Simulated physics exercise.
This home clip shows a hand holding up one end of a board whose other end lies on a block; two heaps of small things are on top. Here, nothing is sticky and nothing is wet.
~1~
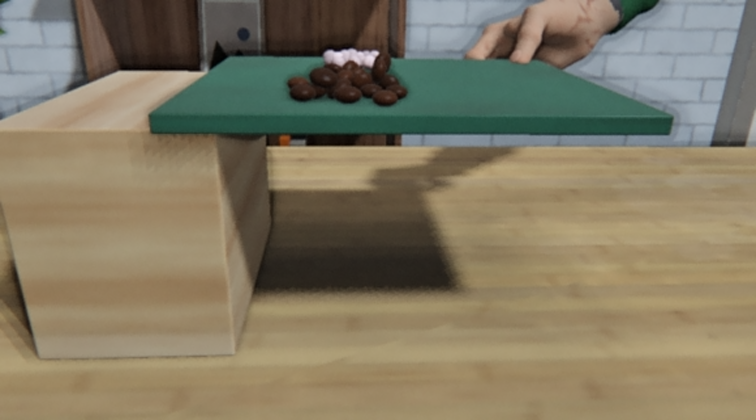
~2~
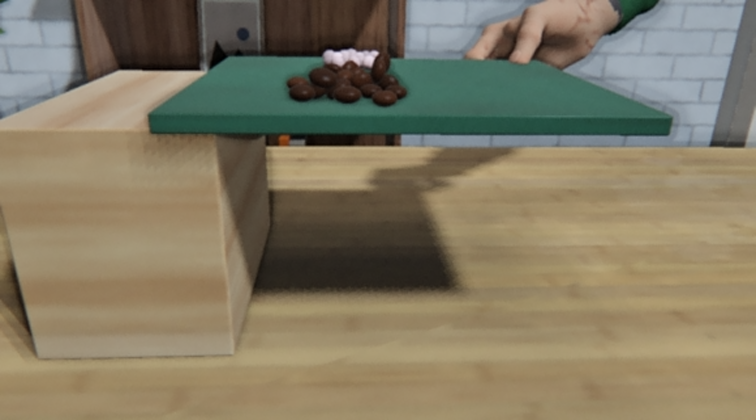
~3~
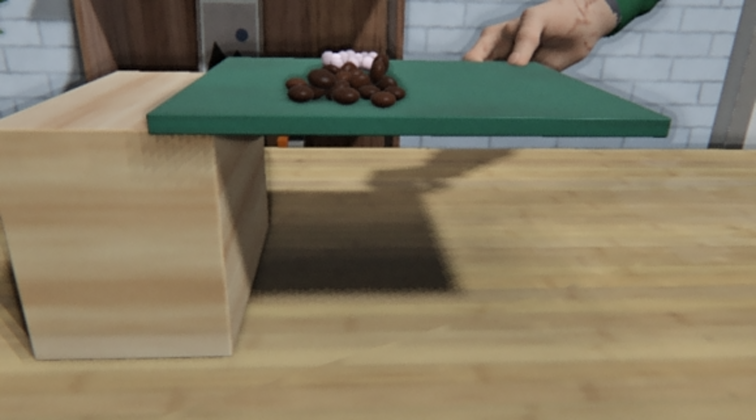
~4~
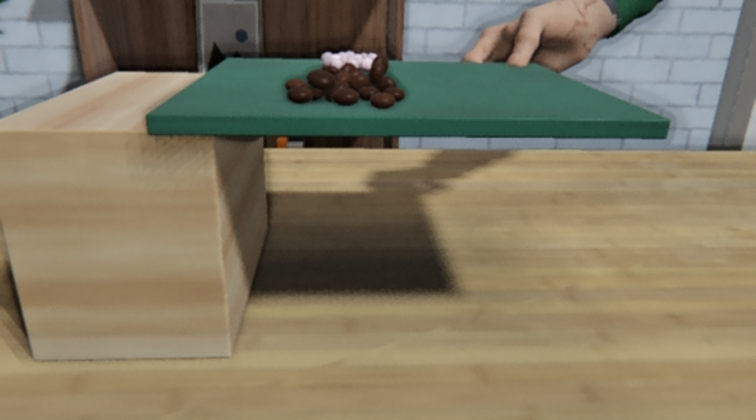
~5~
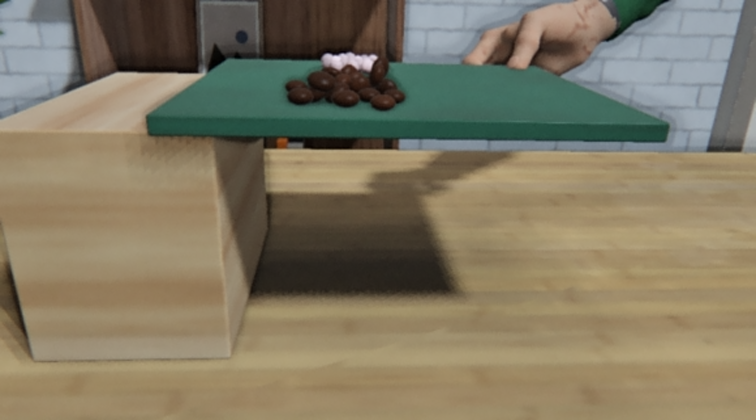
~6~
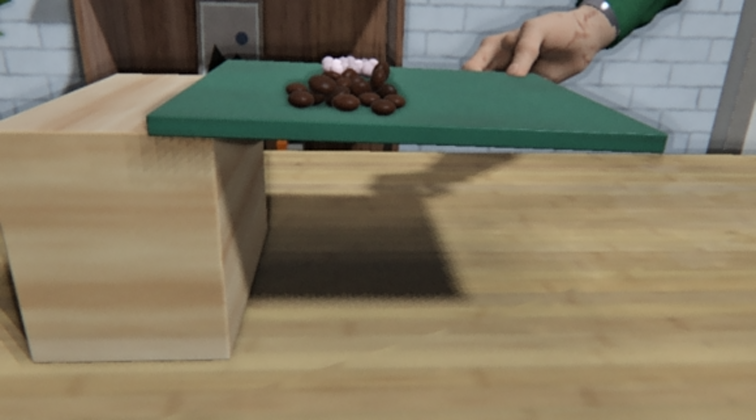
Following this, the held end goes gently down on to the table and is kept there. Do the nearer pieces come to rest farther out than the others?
No.
Then, 0.34 s past the last view, board sloping at 11°; front portion all still on the board; back portion all still on the board.
Then, 0.78 s past the last view, board sloping at 26°; front portion all still on the board; back portion mostly less than half a board's length out.
Then, 1.25 s past the last view, board resting at 37°; front portion mostly at the foot of the board; back portion mostly up to a board's length out.
Finally, board resting at 37°; front portion mostly less than half a board's length out; back portion mostly one to two board lengths out, about a third gone off the table; the back portion has gone farther.
